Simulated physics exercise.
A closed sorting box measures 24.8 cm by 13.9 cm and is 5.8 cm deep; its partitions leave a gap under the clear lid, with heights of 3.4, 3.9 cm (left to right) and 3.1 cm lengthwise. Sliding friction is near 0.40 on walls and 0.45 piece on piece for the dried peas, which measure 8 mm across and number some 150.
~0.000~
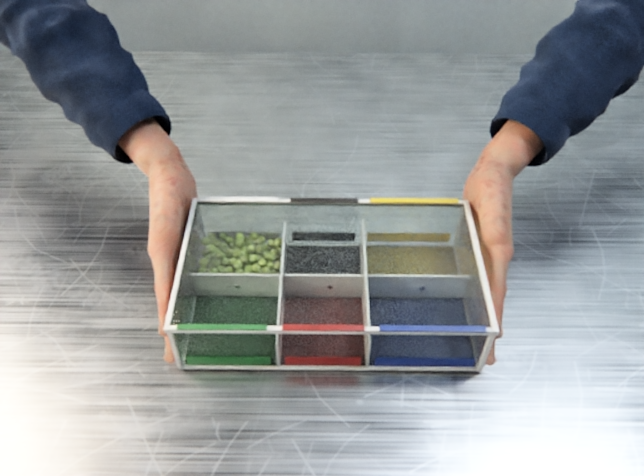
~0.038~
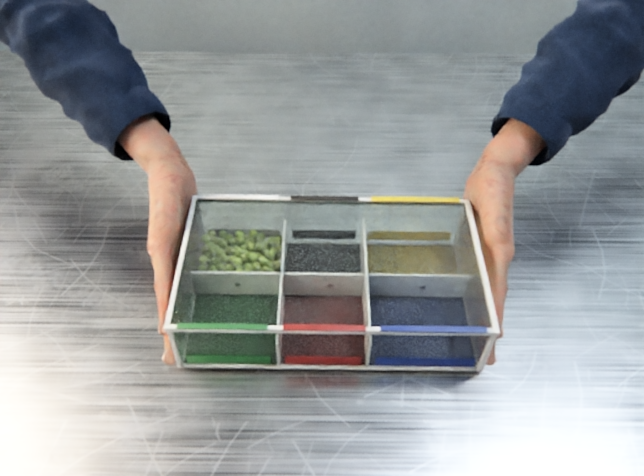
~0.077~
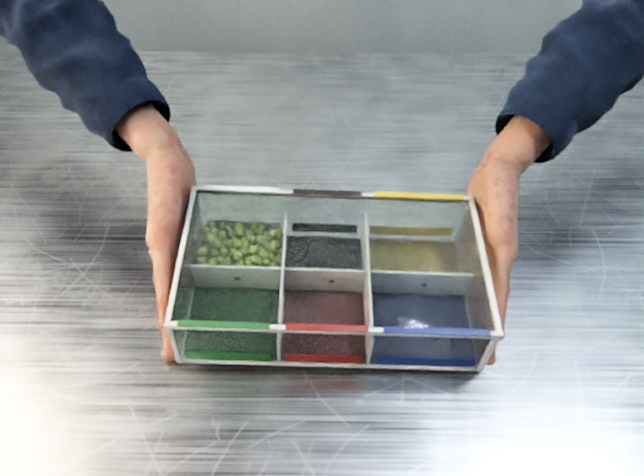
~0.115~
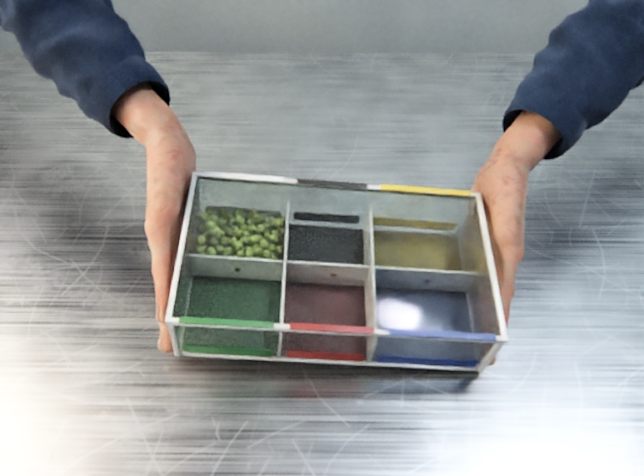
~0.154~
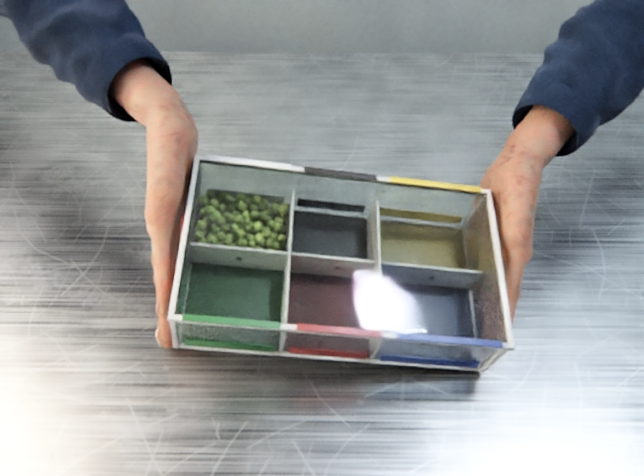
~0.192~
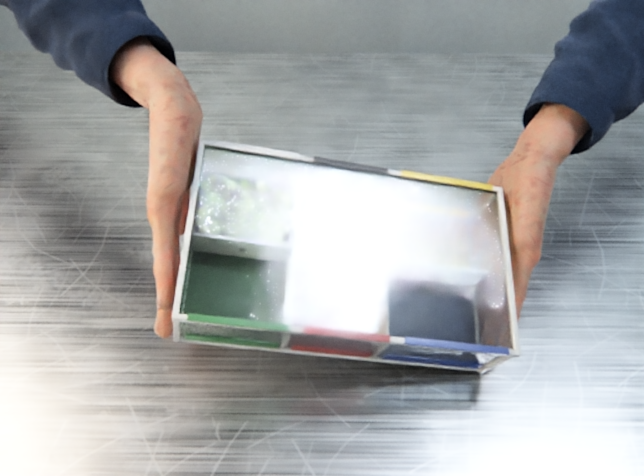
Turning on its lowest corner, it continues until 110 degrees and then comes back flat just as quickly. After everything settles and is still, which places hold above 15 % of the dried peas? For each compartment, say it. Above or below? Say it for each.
Red: Above, blue: Above, green: Below, yellow: Below, white: Below, black: Below.
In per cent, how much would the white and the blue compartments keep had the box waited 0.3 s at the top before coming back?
That would leave white with 0 percent and blue with 60 percent.
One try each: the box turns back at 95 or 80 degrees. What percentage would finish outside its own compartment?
Roughly 90 percent for the first try and 75 percent for the second.
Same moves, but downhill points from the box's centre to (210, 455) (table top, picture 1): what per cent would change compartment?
The share comes to about 80 in a hundred.
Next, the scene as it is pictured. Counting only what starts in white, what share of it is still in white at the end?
Something like 0 per cent.
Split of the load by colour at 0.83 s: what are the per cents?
Red 30; blue 5; green 20; yellow 0; white 35; black 10.
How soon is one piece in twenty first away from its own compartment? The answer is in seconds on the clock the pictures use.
I'd put it at about 0.65 seconds on the clock.
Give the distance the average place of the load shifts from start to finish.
About 15.0 cm.
Then, at 0.83 s, tilt 110 degrees; red 30 %, blue 5 %, green 20 %, white 35 %, black 10 %.
After 1.25 s, tilt 48 degrees; red 45 %, blue 50 %, green 5 %.
After 1.76 s, tilt 0 degrees; red 45 %, blue 50 %, green 5 %.
By 2.2 s all is still; red 45 %, blue 50 %, green 5 %, yellow 0 %, white 0 %, black 0 %.
